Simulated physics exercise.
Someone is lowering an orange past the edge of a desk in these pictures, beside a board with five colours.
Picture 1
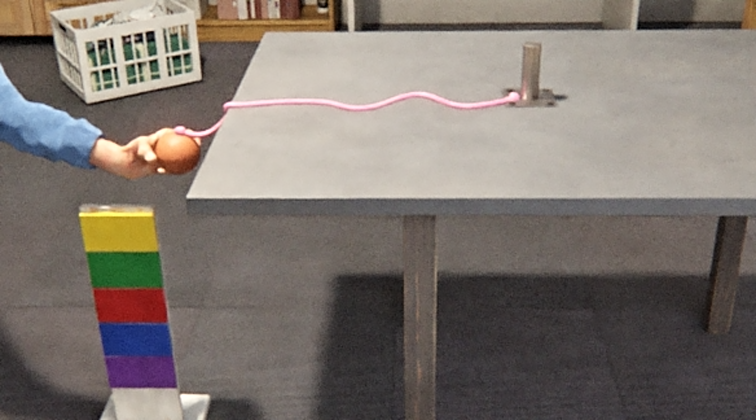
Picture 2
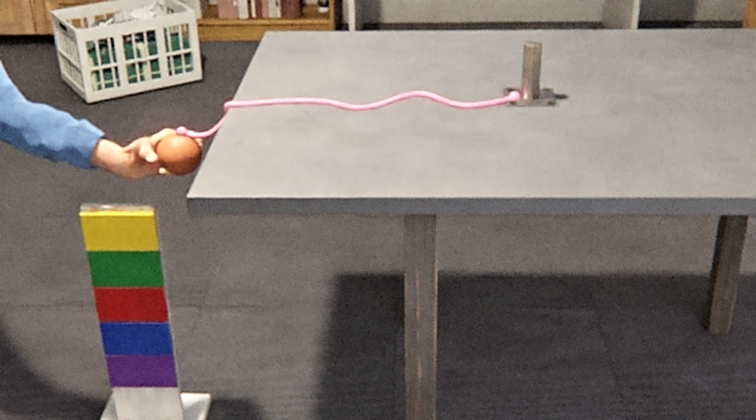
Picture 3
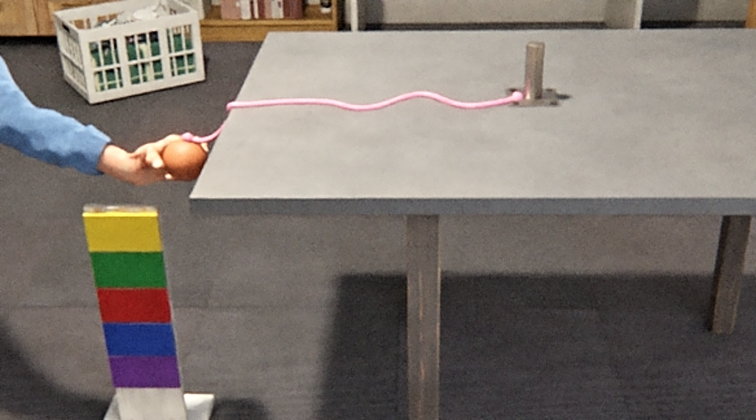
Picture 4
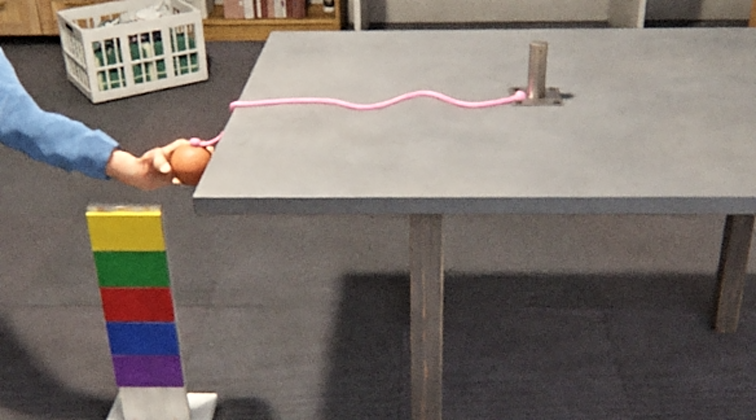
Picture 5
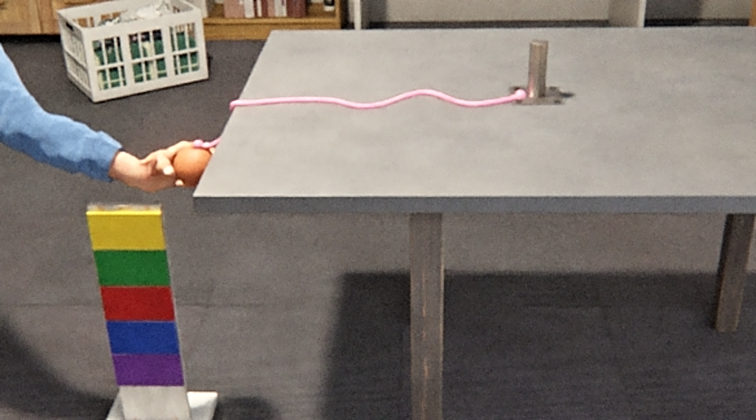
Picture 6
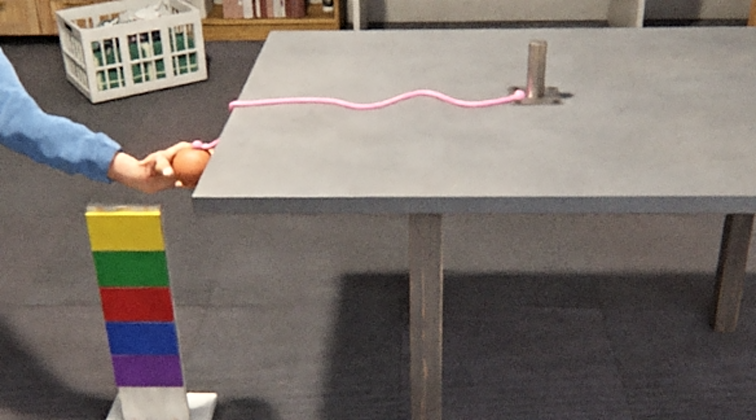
The footage shows a hand holding an orange ball at the left edge of a grey table, a slack pink cord running from it to a metal post, as the hand shifts slightly right and down, then stays nearly still.
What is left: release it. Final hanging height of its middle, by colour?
Yellow band.
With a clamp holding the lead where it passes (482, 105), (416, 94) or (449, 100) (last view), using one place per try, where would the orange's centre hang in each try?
Near (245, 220), then (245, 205), then (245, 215).
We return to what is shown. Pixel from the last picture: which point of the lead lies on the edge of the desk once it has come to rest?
About (270, 103).
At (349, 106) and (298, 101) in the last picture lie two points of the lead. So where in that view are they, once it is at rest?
The first settles around (315, 100), the second around (259, 102).
Soon after, orange near (209, 222); level with yellow.
Then, orange near (271, 221); level with yellow.
Further on, orange near (244, 225); level with yellow.
At rest, orange near (249, 223); level with yellow. At yellow.
